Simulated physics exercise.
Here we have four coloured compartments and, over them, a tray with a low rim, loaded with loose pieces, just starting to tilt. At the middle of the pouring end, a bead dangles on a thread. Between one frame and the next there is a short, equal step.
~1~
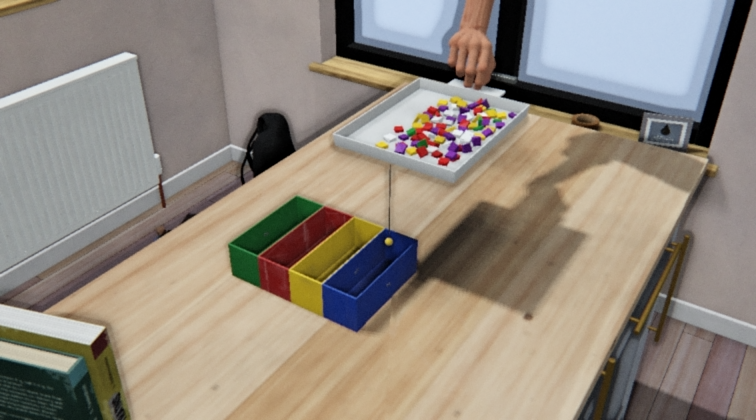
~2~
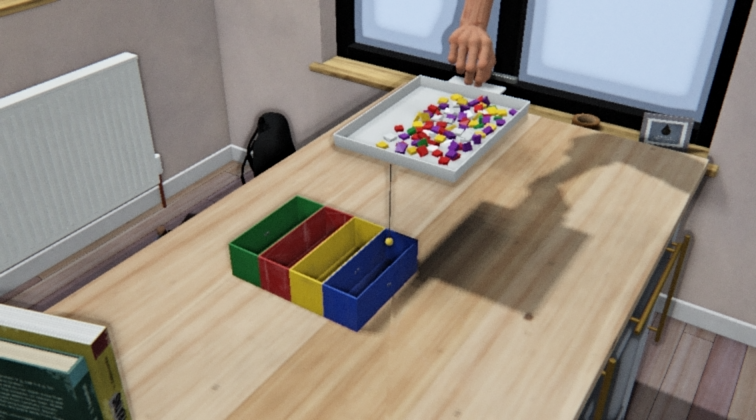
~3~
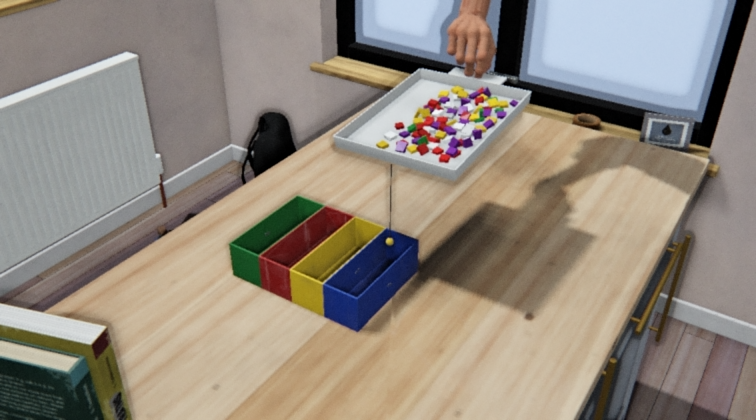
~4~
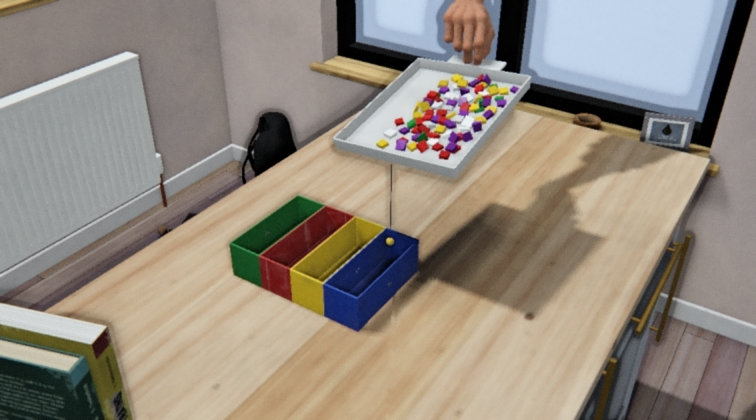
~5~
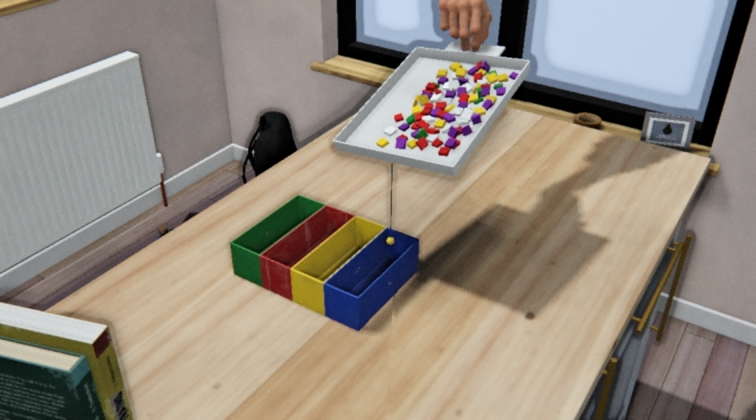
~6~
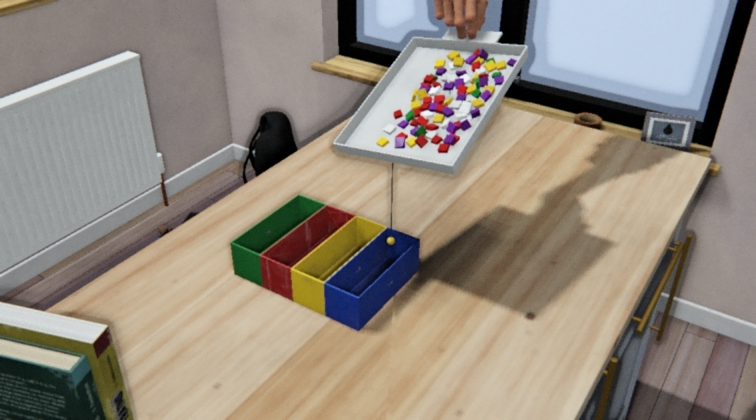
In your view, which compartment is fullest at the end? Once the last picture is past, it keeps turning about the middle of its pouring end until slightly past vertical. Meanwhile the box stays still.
Fullest: The yellow compartment.
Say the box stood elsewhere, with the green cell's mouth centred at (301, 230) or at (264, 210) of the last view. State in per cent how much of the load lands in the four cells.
It would be roughly 100 per cent for the first and roughly 90 per cent for the second.
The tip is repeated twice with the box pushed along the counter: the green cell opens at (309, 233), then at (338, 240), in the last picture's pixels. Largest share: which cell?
The first time it is red, and the second time it is the green cell.
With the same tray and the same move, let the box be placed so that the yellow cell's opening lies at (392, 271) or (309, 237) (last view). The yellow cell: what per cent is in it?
It would be roughly 10 per cent, followed by roughly 30 per cent.
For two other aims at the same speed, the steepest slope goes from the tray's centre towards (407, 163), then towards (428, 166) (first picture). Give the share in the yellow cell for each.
In order, 0 in a hundred and 0 in a hundred.
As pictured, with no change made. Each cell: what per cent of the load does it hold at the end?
Estimated shares - green cell close to 0, red cell close to 20, yellow cell close to 60, blue cell close to 20.
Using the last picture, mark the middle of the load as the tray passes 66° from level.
Centre estimate: (381, 135).
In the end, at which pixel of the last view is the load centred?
Somewhere around (335, 280) in the final view.
Just after the last frame, tray tipped steeply; every one on the tray.
A moment on, tray tipped past a quarter turn; roughly a third on the tray; roughly a quarter in the yellow cell; about a tenth in the red cell; about a tenth in the blue cell; roughly a quarter falling or outside the box.
Further on, tray tipped past a quarter turn; roughly half in the yellow cell; roughly a quarter in the blue cell; roughly a quarter in the red cell; about a tenth falling or outside the box.
When it is over, tray tipped past a quarter turn; roughly half in the yellow cell; roughly a quarter in the blue cell; roughly a quarter in the red cell; not one in the green cell; about a tenth outside the box.
